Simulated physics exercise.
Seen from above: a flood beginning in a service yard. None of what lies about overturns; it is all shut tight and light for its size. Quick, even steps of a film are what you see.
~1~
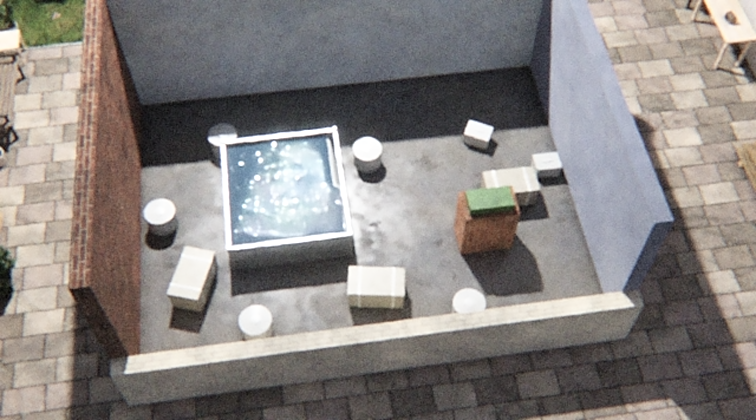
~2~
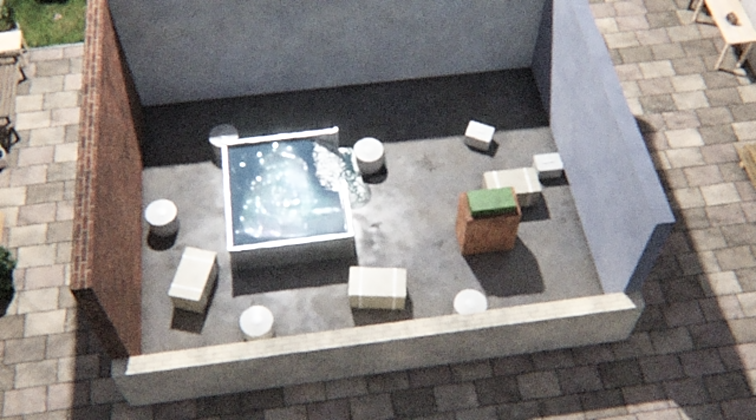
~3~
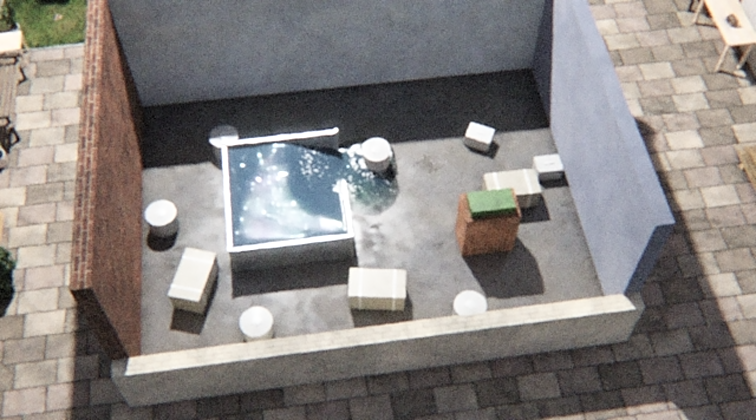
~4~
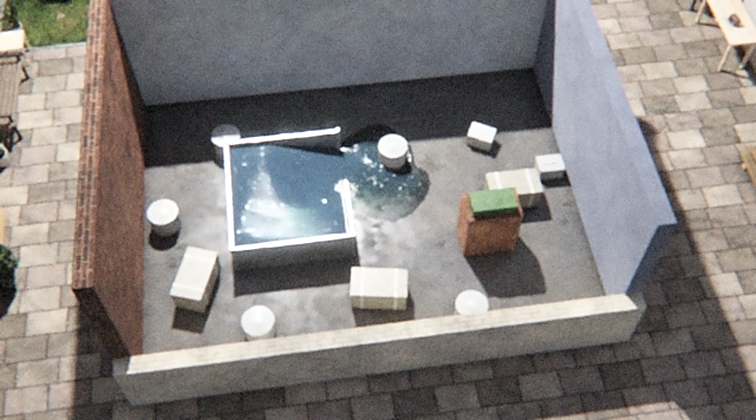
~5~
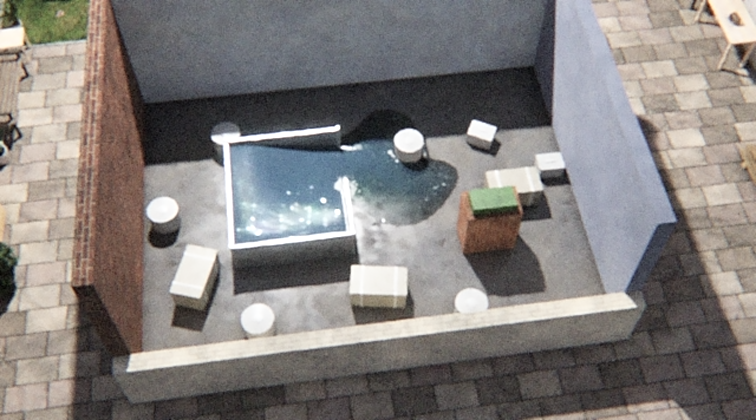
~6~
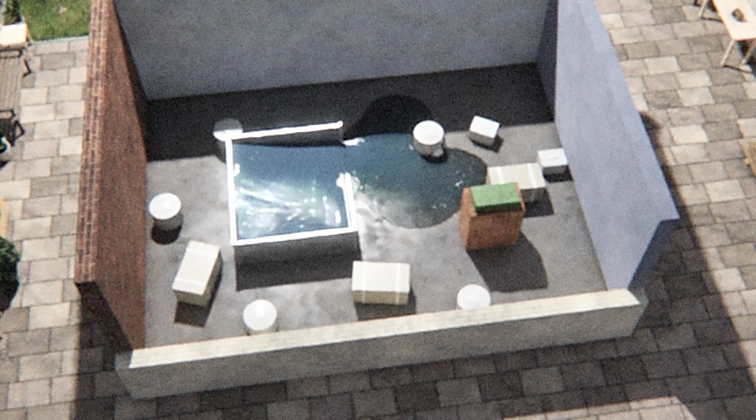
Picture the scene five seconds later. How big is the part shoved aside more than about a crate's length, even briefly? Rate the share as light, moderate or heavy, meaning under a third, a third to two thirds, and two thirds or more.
Moderate.
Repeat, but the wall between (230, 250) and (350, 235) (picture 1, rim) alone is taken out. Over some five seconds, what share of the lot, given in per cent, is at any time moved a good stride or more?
My figure is about 60 %.
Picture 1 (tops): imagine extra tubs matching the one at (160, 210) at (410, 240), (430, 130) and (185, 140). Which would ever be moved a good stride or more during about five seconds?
Here's how it goes: Never gets far, sent far off, and lastly never gets far.
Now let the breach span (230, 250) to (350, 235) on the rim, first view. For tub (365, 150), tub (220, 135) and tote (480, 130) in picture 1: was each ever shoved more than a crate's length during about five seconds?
First stays short of it, second stays short of it, third stays short of it.
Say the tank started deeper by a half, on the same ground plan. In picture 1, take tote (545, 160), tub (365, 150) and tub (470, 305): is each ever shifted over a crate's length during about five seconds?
Well, one by one: Carried that far, carried that far, carried that far.
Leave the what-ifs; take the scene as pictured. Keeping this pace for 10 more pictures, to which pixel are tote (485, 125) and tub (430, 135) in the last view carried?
(544, 106) and (519, 105).
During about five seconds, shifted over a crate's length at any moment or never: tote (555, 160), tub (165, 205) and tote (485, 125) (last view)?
Outcome, each in turn - passed the mark / never cleared it / passed the mark.
A moment on, 1 of 10 are well off their spots; 0 afloat.
Next, 3 of 10 are well off their spots; 3 afloat.
Later, 4 of 10 are well off their spots; 3 afloat.
In the end, 4 of 10 are well off their spots, and 4 have been at some point; 4 afloat.
